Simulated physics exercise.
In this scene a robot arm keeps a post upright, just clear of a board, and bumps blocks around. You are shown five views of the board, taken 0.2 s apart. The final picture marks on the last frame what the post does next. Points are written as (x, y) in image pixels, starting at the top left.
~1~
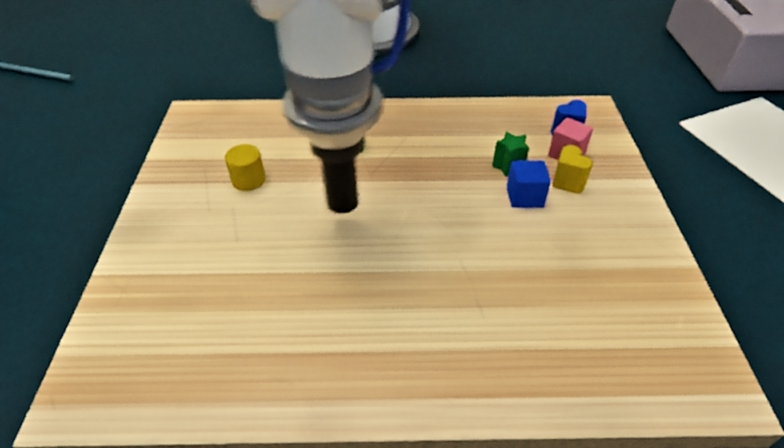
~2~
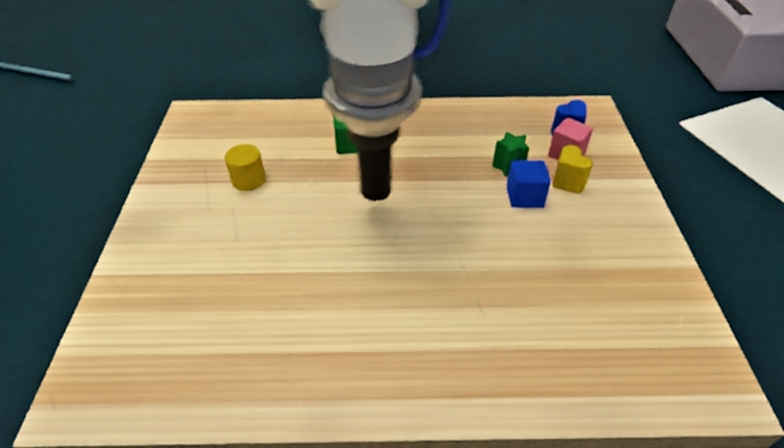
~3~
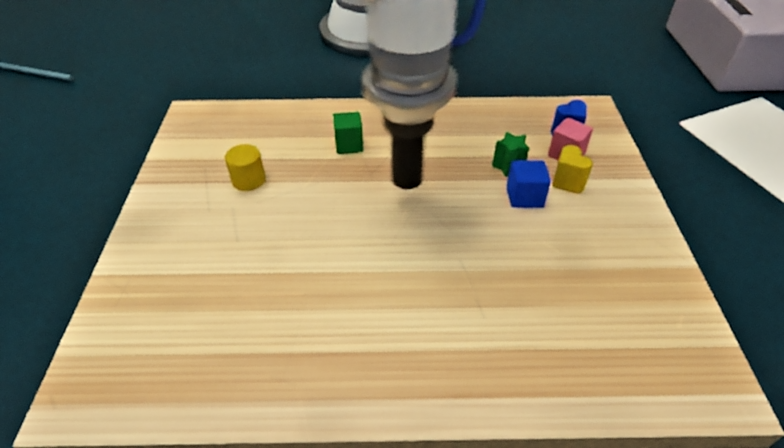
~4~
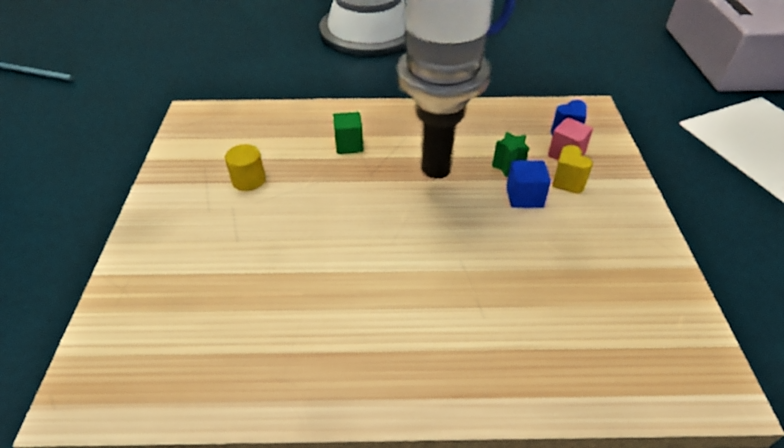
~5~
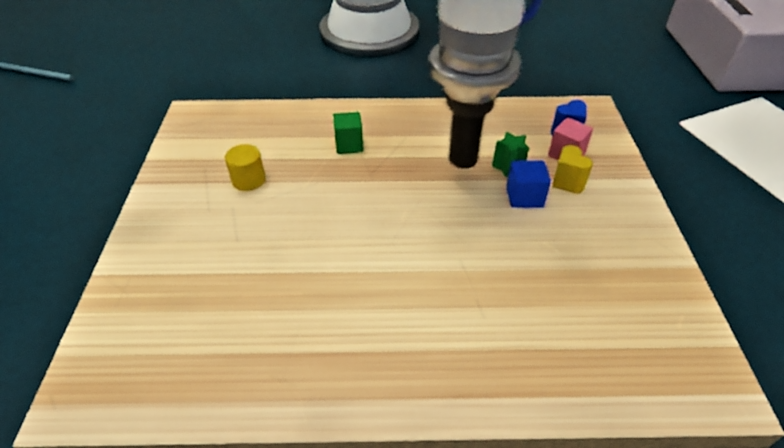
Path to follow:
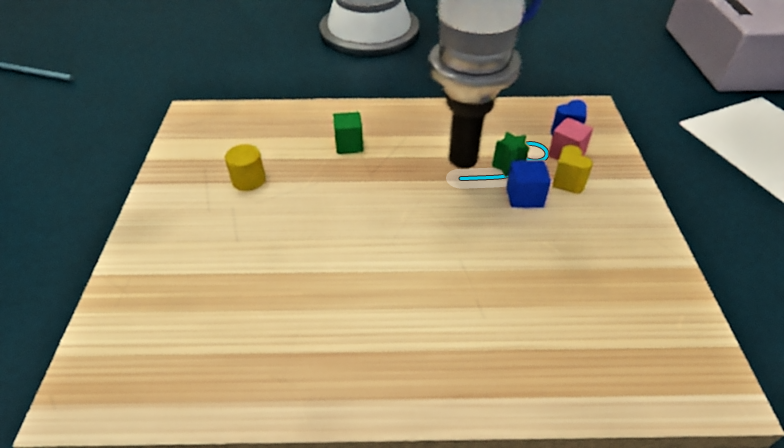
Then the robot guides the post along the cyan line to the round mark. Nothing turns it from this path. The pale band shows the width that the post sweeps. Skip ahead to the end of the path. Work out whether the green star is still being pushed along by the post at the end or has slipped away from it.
Still being pushed.
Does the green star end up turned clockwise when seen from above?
Answer: No.
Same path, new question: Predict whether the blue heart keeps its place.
Stays put.
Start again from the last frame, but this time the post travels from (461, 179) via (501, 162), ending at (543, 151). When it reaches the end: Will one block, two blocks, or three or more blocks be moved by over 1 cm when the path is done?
Two blocks.
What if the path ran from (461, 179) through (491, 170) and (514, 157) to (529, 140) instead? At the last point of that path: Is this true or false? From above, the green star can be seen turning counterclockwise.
False - the claim does not hold.
Path on the board, from (461, 179) through (493, 177) and (522, 170) to (533, 152).
What follows on the original path. One third of the way, post (498, 158); nothing pushed yet.
Two thirds of the way, post (527, 150); green star (538, 130), turned 25° anticlockwise; blue square piece (534, 172).
At the end, post (537, 133); green star (548, 114), turned 20° anticlockwise; blue square piece (534, 172); pink square piece (584, 124), turned 45° clockwise; blue heart in place; yellow heart in place.
